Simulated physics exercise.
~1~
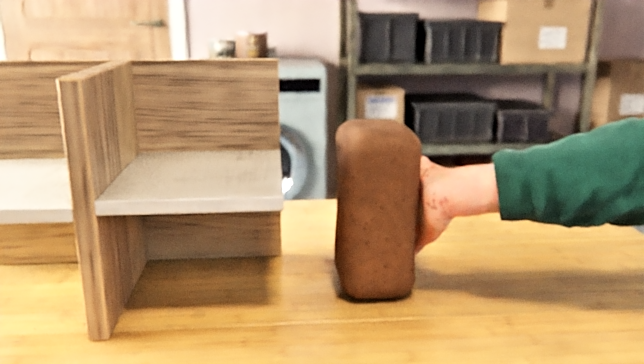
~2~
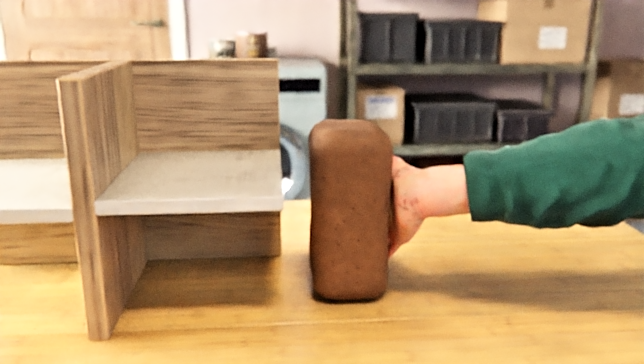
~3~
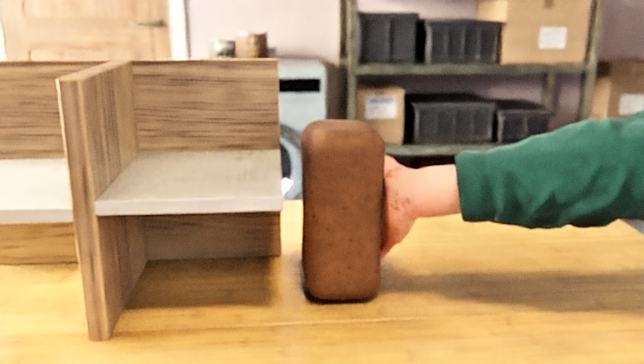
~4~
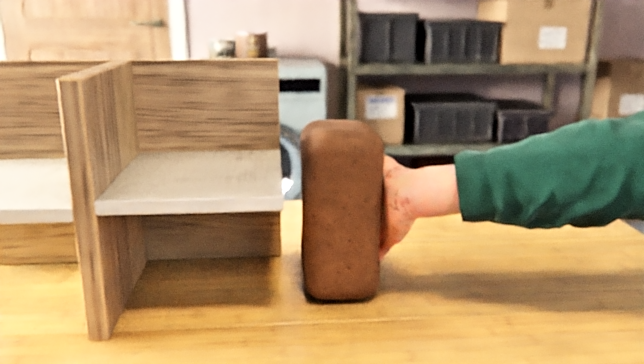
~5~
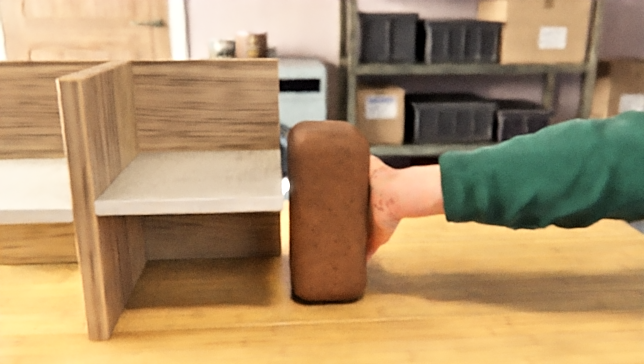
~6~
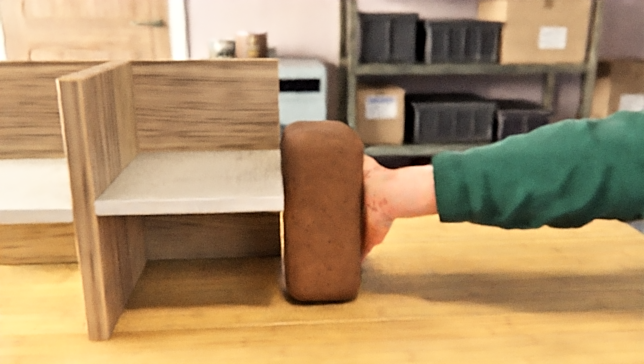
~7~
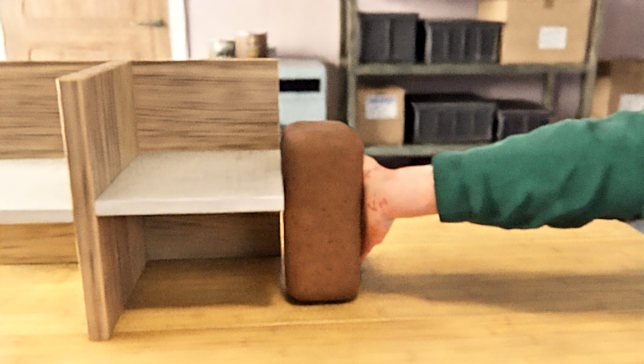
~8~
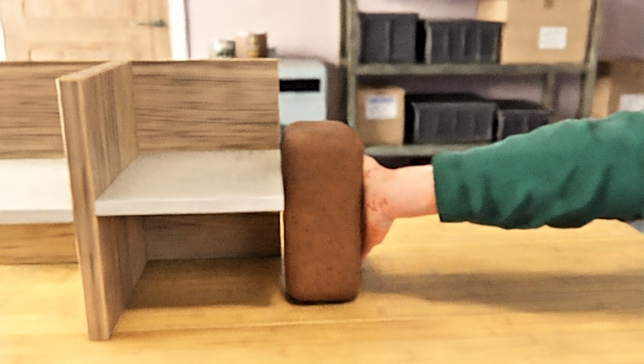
At first, a hand in a green sleeve holds a tall brown loaf upright on a wooden table, a short distance to the right of a low wooden shelf with a pale ledge. The hand pushes the loaf left towards the shelf, then slows and almost pauses just short of it. It slides the loaf a little further left, up to the opening. The loaf, standing taller than the ledge, comes up against its right end and goes no further. It ends upright beside the shelf, still outside, with the hand resting against it.
